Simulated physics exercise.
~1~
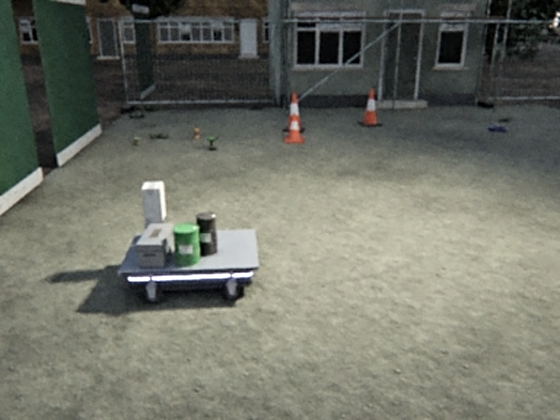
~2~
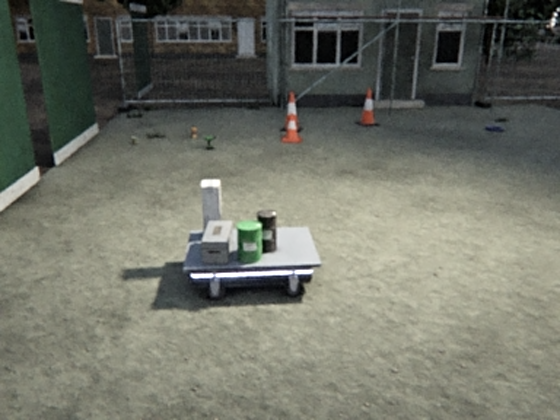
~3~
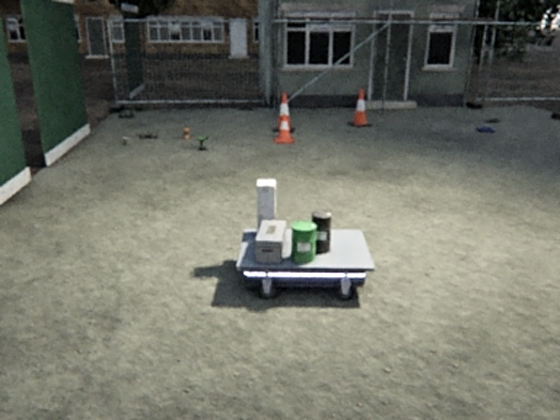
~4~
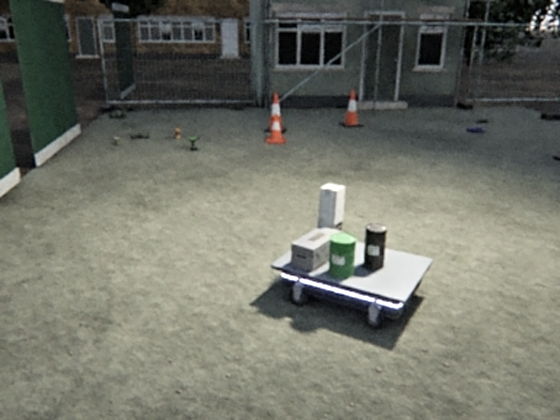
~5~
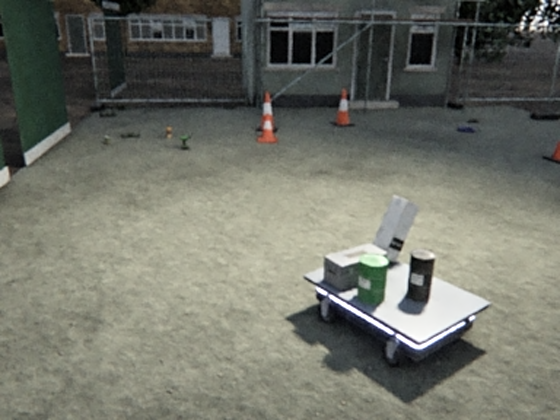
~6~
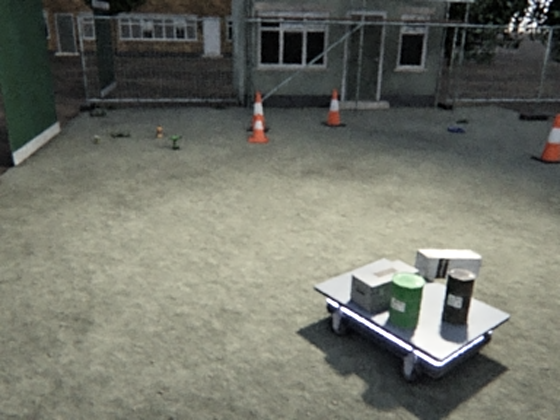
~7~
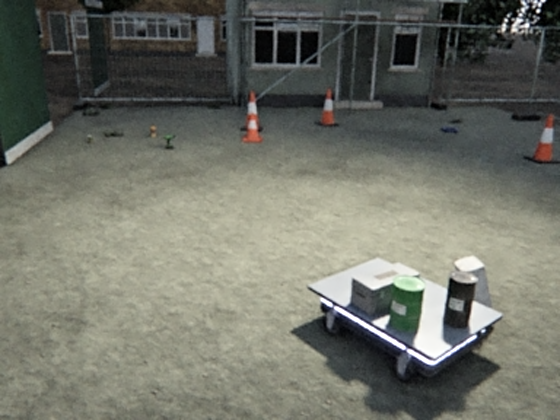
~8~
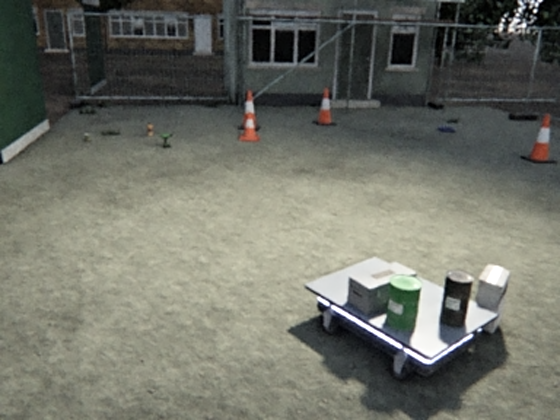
A flat cart rolling right across gravel, turning toward the viewer and stopping as its tall white box topples off the deck.
